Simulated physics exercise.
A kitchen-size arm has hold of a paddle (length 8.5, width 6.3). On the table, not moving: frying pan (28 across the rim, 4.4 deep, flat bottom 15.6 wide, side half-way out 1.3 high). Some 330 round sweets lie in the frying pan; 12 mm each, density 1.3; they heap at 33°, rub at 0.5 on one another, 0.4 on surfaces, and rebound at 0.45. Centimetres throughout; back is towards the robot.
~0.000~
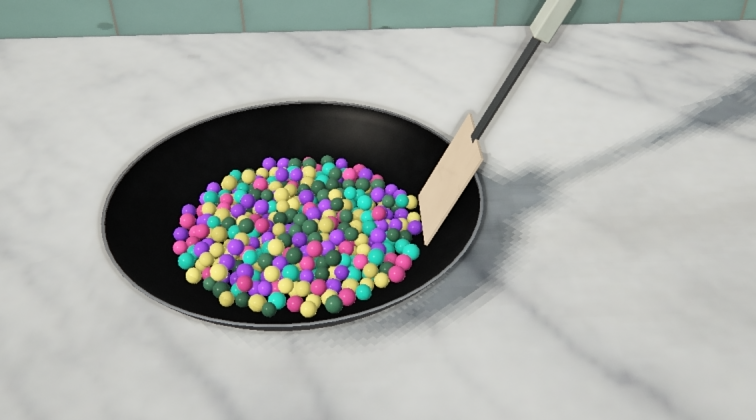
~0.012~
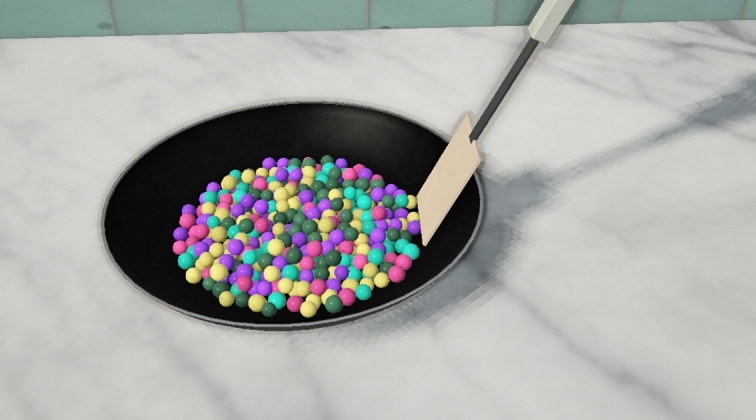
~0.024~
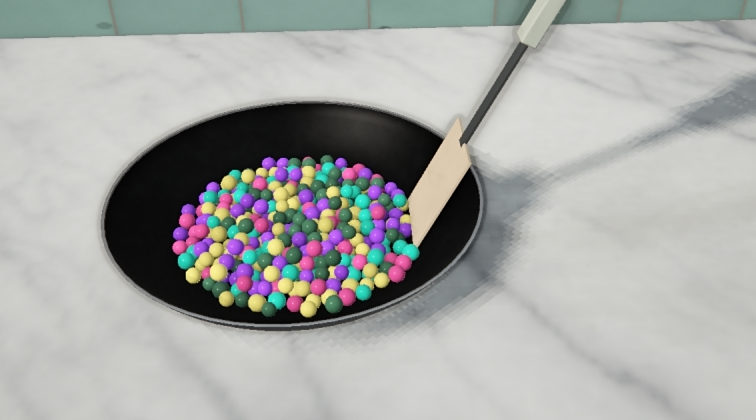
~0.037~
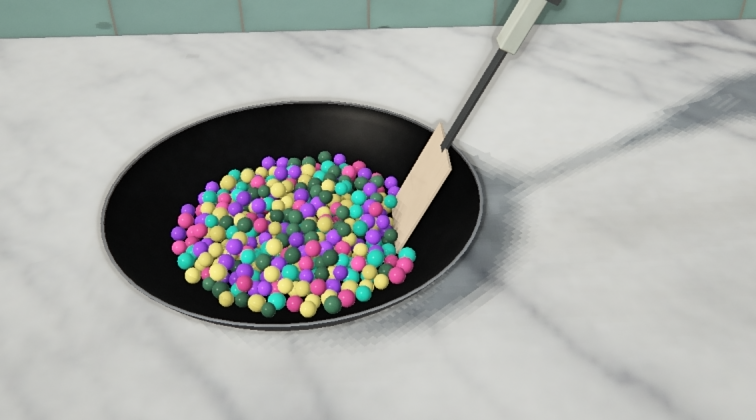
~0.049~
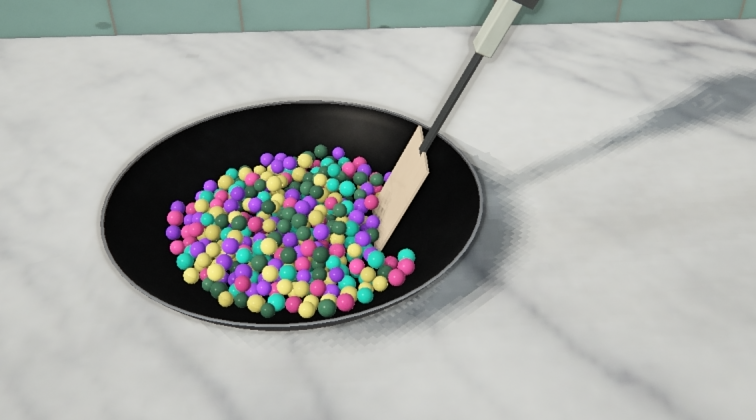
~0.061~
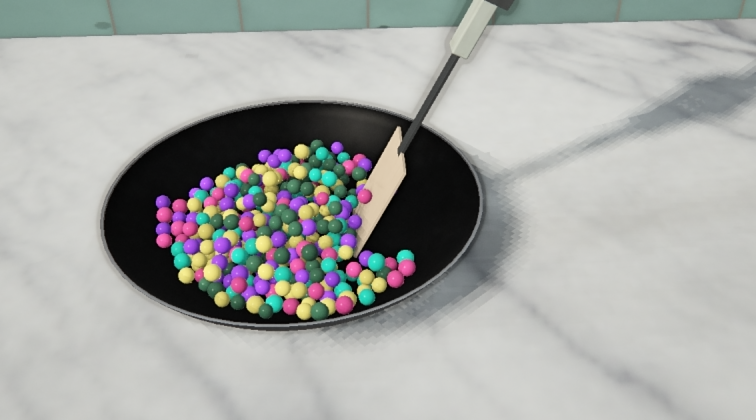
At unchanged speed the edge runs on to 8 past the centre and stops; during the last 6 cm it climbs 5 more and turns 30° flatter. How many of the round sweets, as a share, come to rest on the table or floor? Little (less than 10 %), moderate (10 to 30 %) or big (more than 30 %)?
Answer: Moderate; 10 to 30 % of the round sweets finish on the table or floor.
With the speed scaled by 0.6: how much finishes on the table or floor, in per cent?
About 5 per cent.
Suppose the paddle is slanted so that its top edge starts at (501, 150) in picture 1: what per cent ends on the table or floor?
Some 15 per cent.
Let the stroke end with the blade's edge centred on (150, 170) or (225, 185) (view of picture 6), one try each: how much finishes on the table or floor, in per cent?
About 25 and 5 per cent.
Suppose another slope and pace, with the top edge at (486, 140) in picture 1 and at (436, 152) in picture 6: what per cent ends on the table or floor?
Some 5 per cent.
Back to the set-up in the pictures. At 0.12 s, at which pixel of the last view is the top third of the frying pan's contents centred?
At about (235, 213).
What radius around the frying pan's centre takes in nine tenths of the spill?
About 80 cm.
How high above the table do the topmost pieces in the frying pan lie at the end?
Roughly 4.5 cm.
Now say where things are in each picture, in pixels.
The first picture shows paddle top edge at (476, 135), sloping 64°; upper third of the load around (298, 223), from x 180 to 415, top at y 160; 330 in the frying pan.
The second picture shows paddle top edge at (474, 136), sloping 64°; upper third of the load around (298, 223), from x 180 to 415, top at y 160.
The third picture shows paddle top edge at (465, 139), sloping 64°; upper third of the load around (305, 223), from x 180 to 410, top at y 160.
The fourth picture shows paddle top edge at (446, 145), sloping 64°; upper third of the load around (309, 216), from x 180 to 405, top at y 160.
The fifth picture shows paddle top edge at (424, 148), sloping 64°; upper third of the load around (306, 211), from x 175 to 405, top at y 150.
The sixth picture shows paddle top edge at (402, 149), sloping 64°; upper third of the load around (295, 218), from x 165 to 405, top at y 145; 330 in the frying pan.
After 0.09 s, sloping 64°, highest piece 7 above the table; 330 in the frying pan.
After 0.12 s, sloping 57°, highest piece 8 above the table; 330 in the frying pan.
After 0.34 s, sloping 34°, highest piece 9 above the table; 285 in the frying pan, 33 on the table or floor, 12 on the blade or in flight.
After 1.39 s, sloping 34°, highest piece 4 above the table; 285 in the frying pan, 45 on the table or floor.
At rest, 285 in the frying pan, 45 on the table or floor. That is 14 % on the table or floor.
